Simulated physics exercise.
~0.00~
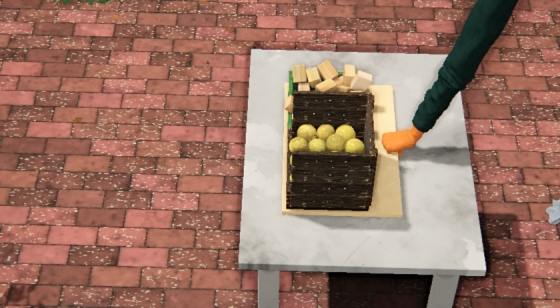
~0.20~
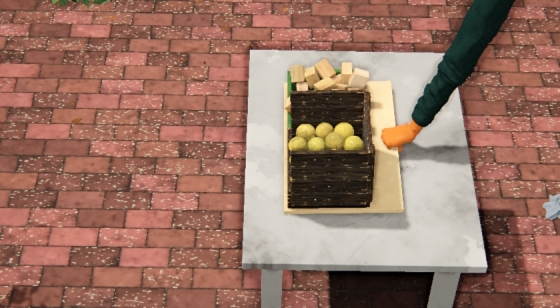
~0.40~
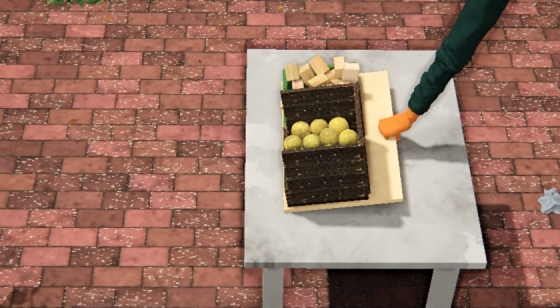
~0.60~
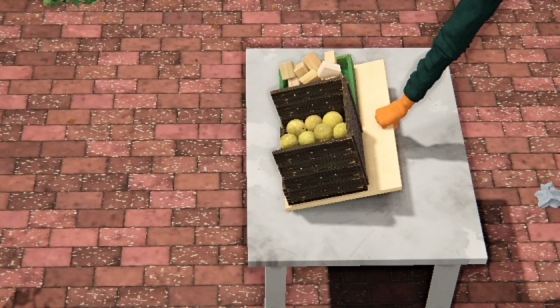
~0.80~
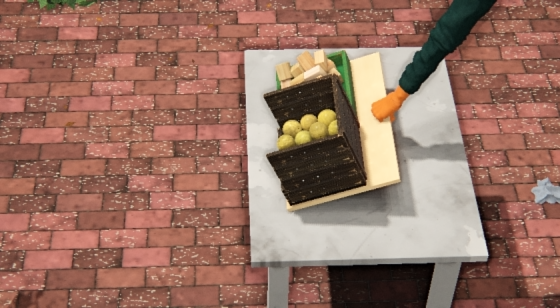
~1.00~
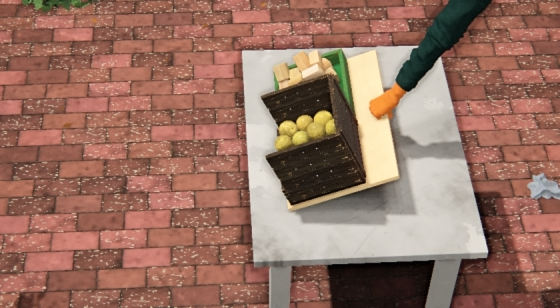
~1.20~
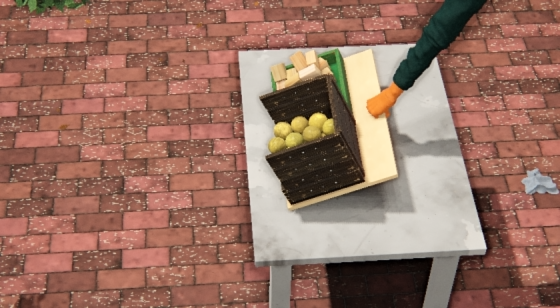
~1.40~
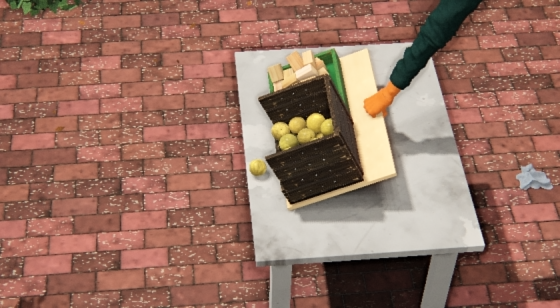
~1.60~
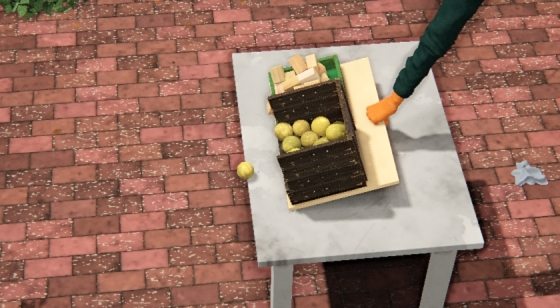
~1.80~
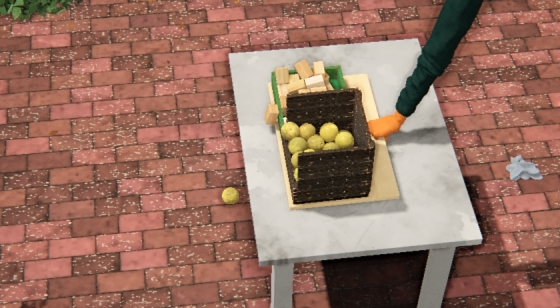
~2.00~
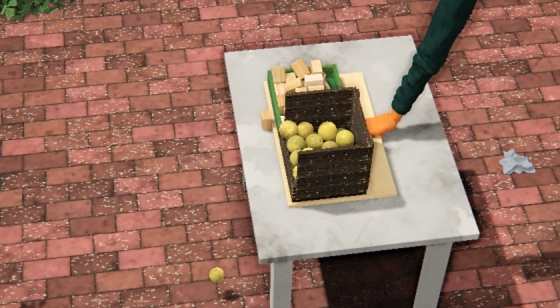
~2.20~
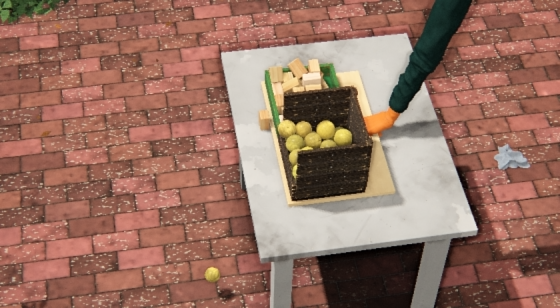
A dark, nearly black crate of round yellow fruit sits beside a green crate of pale wooden blocks on a plywood board, seen from above on a grey table over red brick paving. A dark-sleeved arm in an orange glove reaches in from the upper right and raises the board's right edge, tipping both crates leftward. The load shifts toward the low side, and one yellow fruit escapes, rolling off the table's left edge. The glove lowers the board flat as the fruit drops. It ends on the bricks, with nearly everything else still in the crates.
